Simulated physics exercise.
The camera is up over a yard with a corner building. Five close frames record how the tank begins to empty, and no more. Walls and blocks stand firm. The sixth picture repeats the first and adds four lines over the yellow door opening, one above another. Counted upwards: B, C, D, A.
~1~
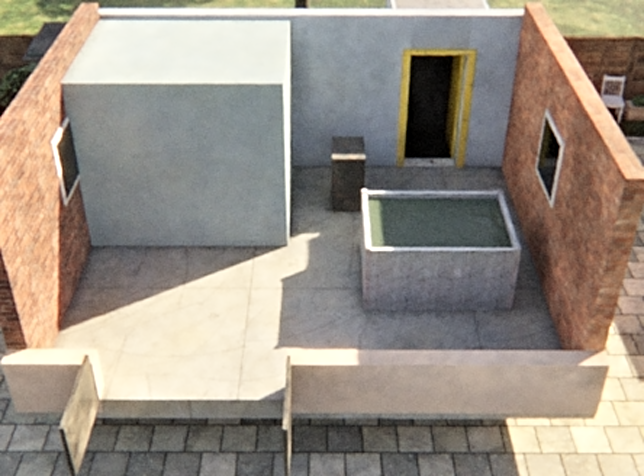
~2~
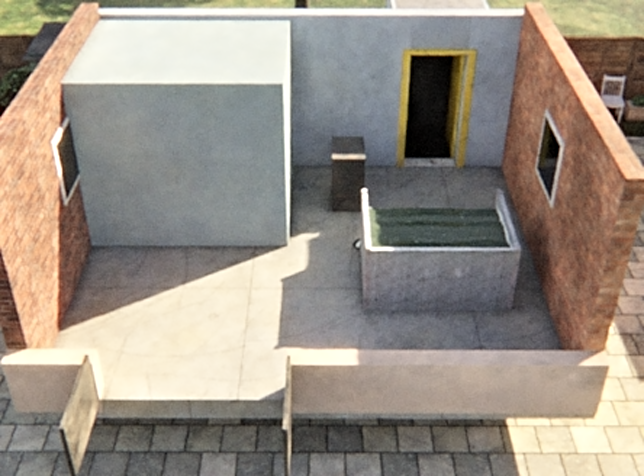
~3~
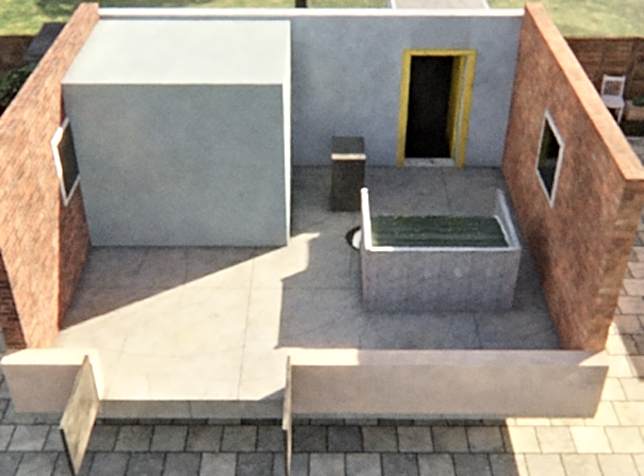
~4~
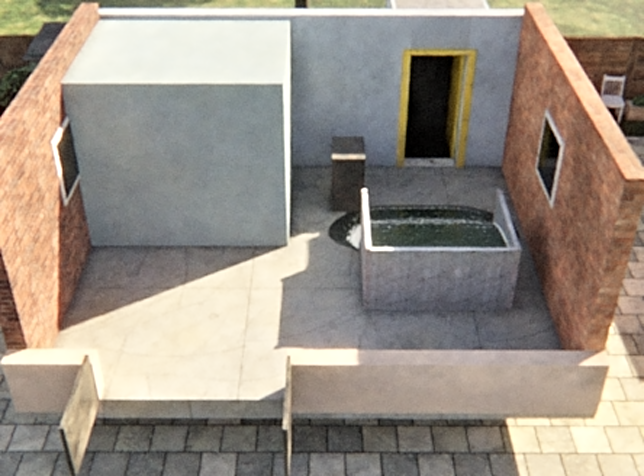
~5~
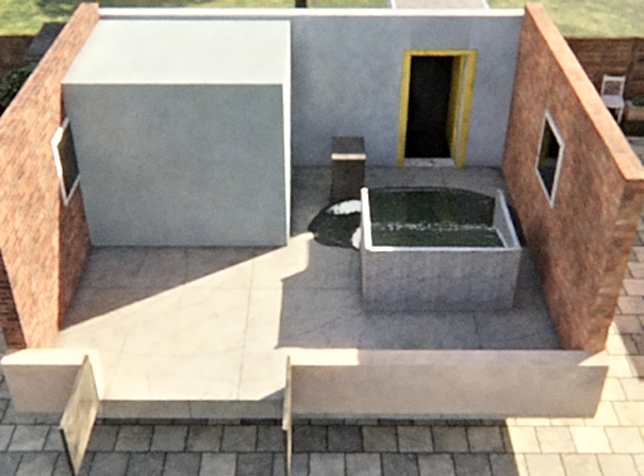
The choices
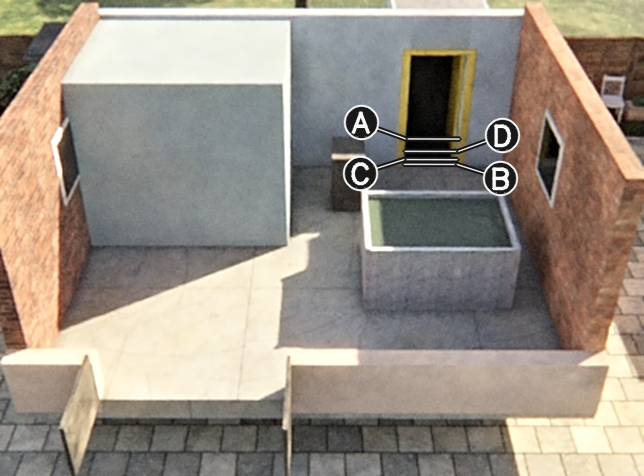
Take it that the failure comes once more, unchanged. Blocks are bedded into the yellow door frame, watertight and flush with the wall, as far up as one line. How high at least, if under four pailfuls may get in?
A is the one.
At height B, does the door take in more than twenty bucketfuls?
Yes, it does.
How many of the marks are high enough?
One of the four.
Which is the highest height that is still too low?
The answer is D.
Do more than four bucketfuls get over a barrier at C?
Yes, it does.
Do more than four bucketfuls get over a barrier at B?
Yes, it does.
In white, A at (432, 139); B at (430, 164); C at (430, 159); D at (431, 151); from the bottom up B, C, D, A.
With A, a splash gets over, under a bucket.
With B, dozens of bucketfuls pour in.
With C, dozens of bucketfuls pour in.
With D, about 14 bucketfuls get in.
